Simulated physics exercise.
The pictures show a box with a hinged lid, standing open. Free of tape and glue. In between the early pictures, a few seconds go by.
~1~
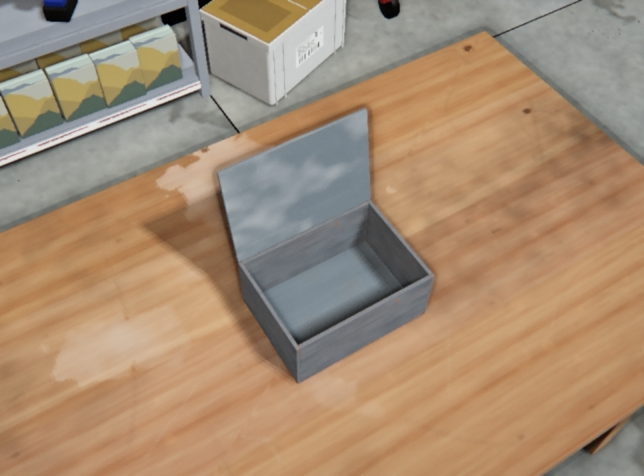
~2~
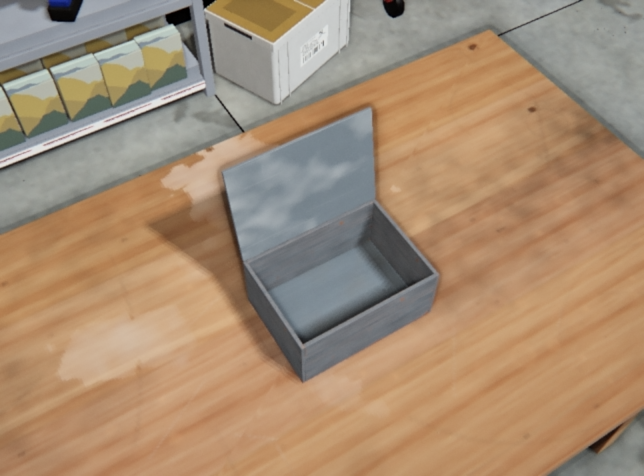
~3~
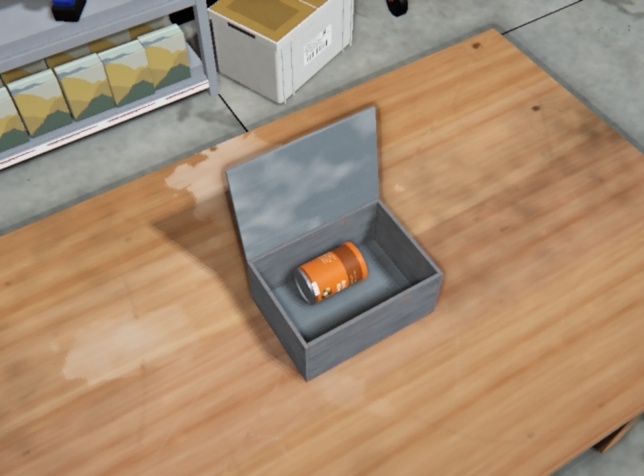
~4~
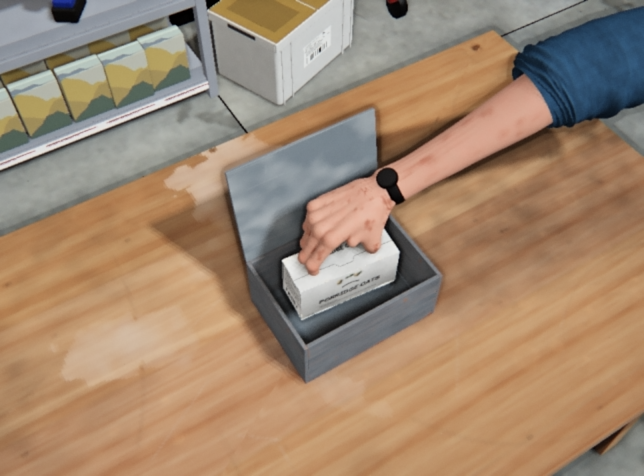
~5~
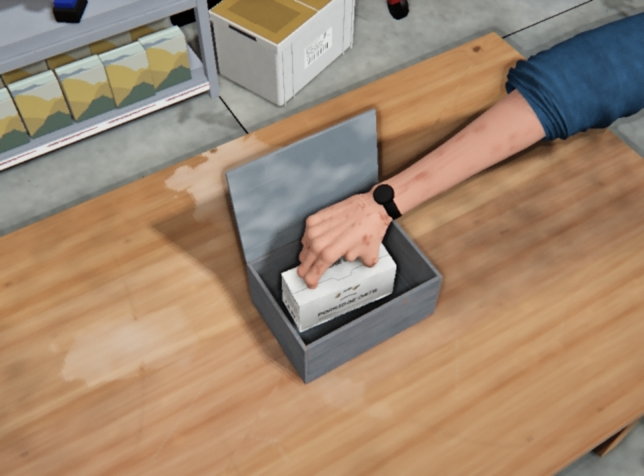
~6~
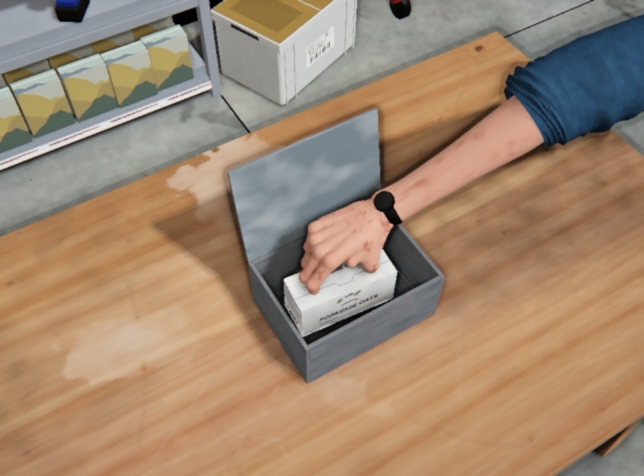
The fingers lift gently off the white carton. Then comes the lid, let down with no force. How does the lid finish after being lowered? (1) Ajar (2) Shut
Shut (2).
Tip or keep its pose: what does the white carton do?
Well, the white carton stays just as set.
Then, 1.30 s on from there, lid 81° above the rim; white carton shifted a little near (339, 313).
Then, 1.80 s on from there, lid 31° above the rim; white carton shifted a little near (339, 313).
In the end, lid shut; moved from the start, white carton; orange tin unmoved. At the end, from the last picture's camera, white carton near (339, 313).
